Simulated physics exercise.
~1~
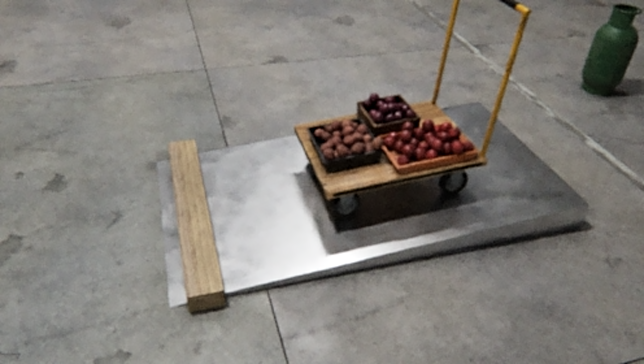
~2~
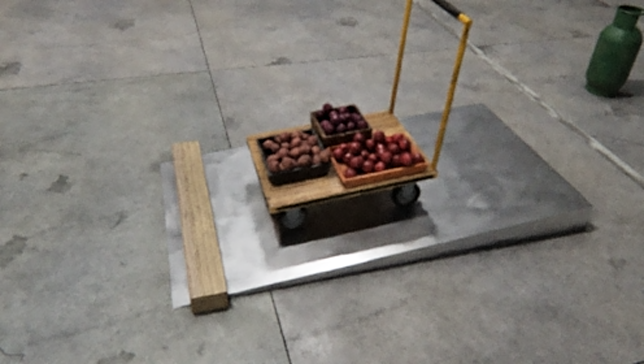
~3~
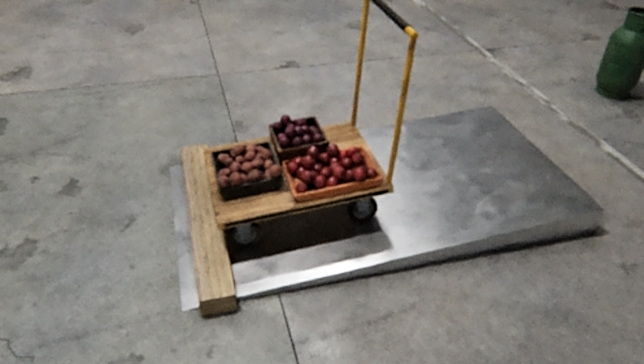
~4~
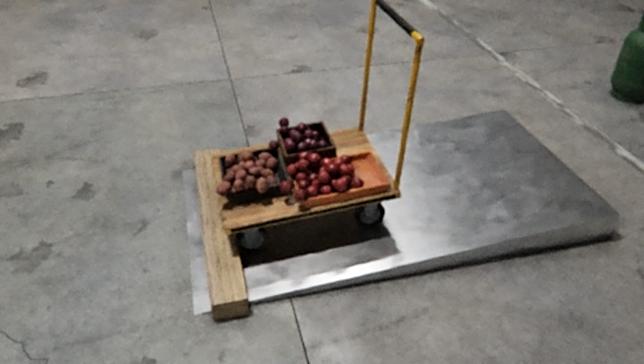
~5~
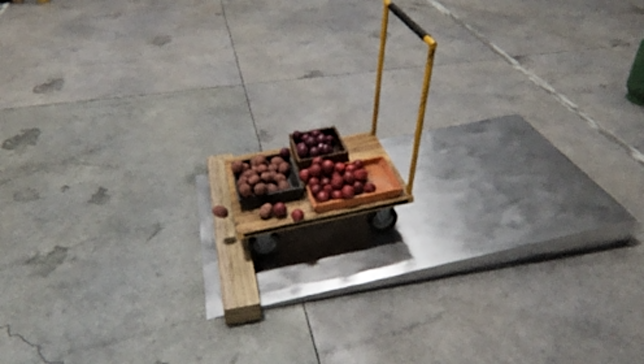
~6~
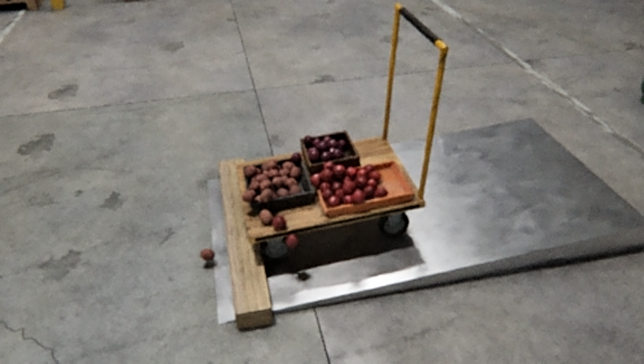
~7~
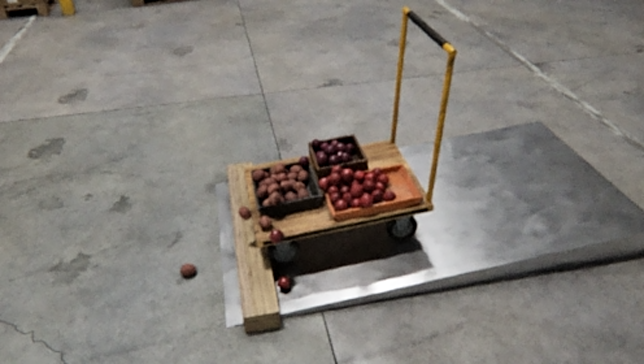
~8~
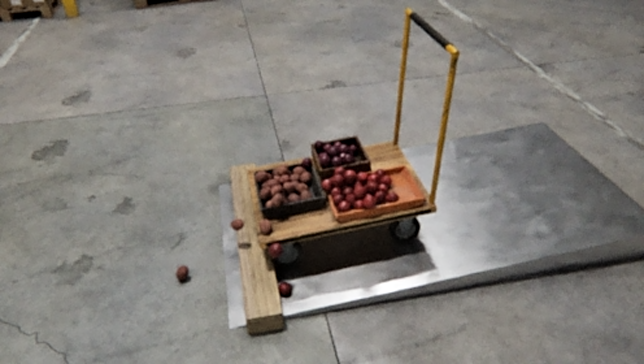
Trolley of potatoes, apples and onions rolling left down a metal ramp, stopping at a wooden sill and spilling some pieces.
